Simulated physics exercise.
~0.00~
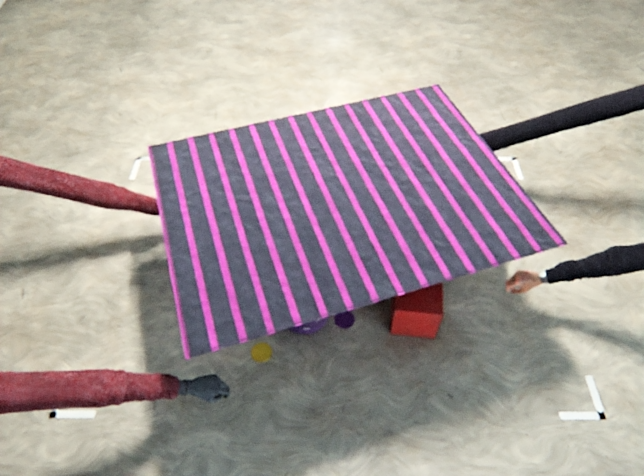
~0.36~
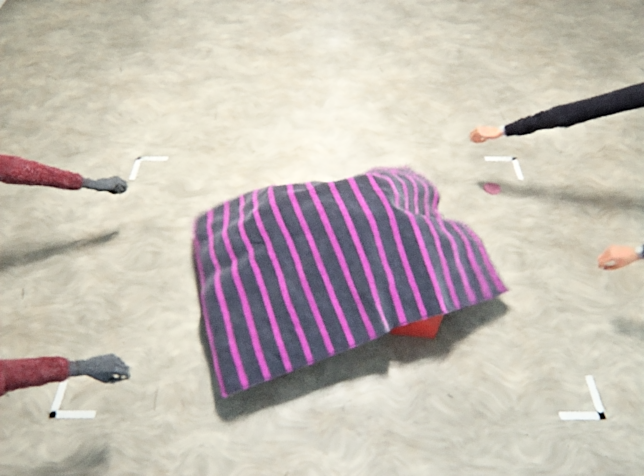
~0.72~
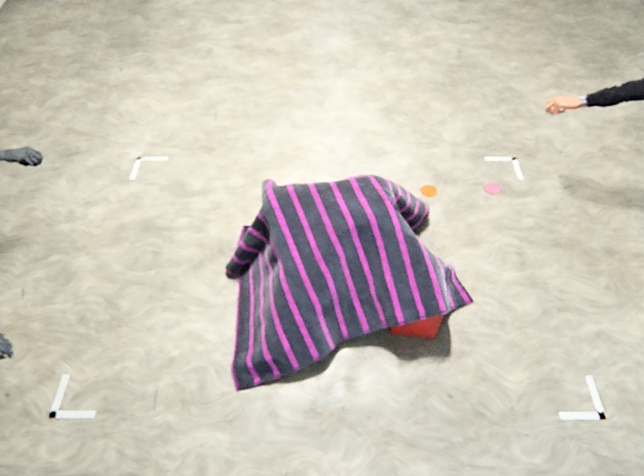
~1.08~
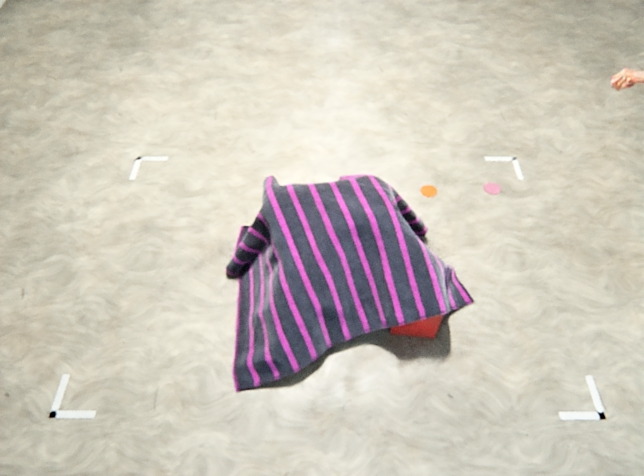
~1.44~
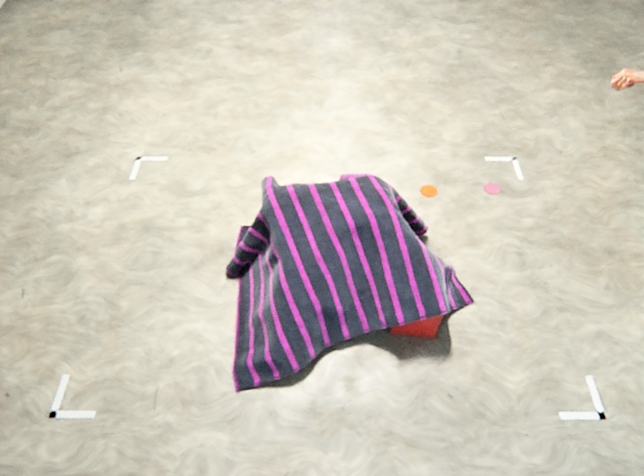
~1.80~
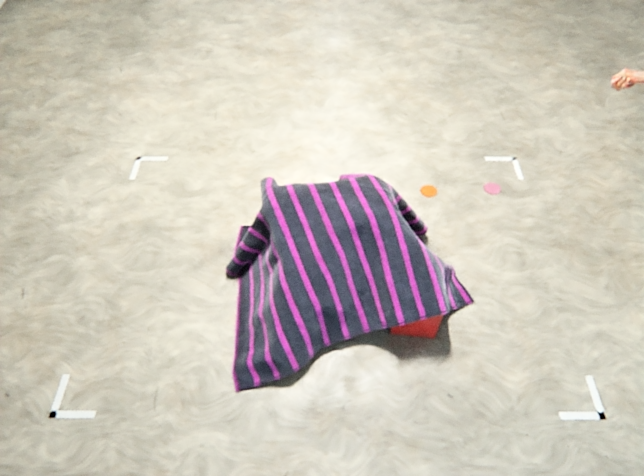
A dark grey blanket with bright pink stripes is stretched out by four hands above a pale, swirly floor with white corner marks, seen from above at an angle. Two arms in dark red sleeves reach in from the left and two in black from the right, while a red crate, a yellow disc and something purple show beneath the near edge. The hands let go and the blanket drops, then sags into a draped heap as the arms draw back. It settles over the yellow and purple things, leaving part of the crate showing and an orange and a pink disc uncovered behind it to the right.
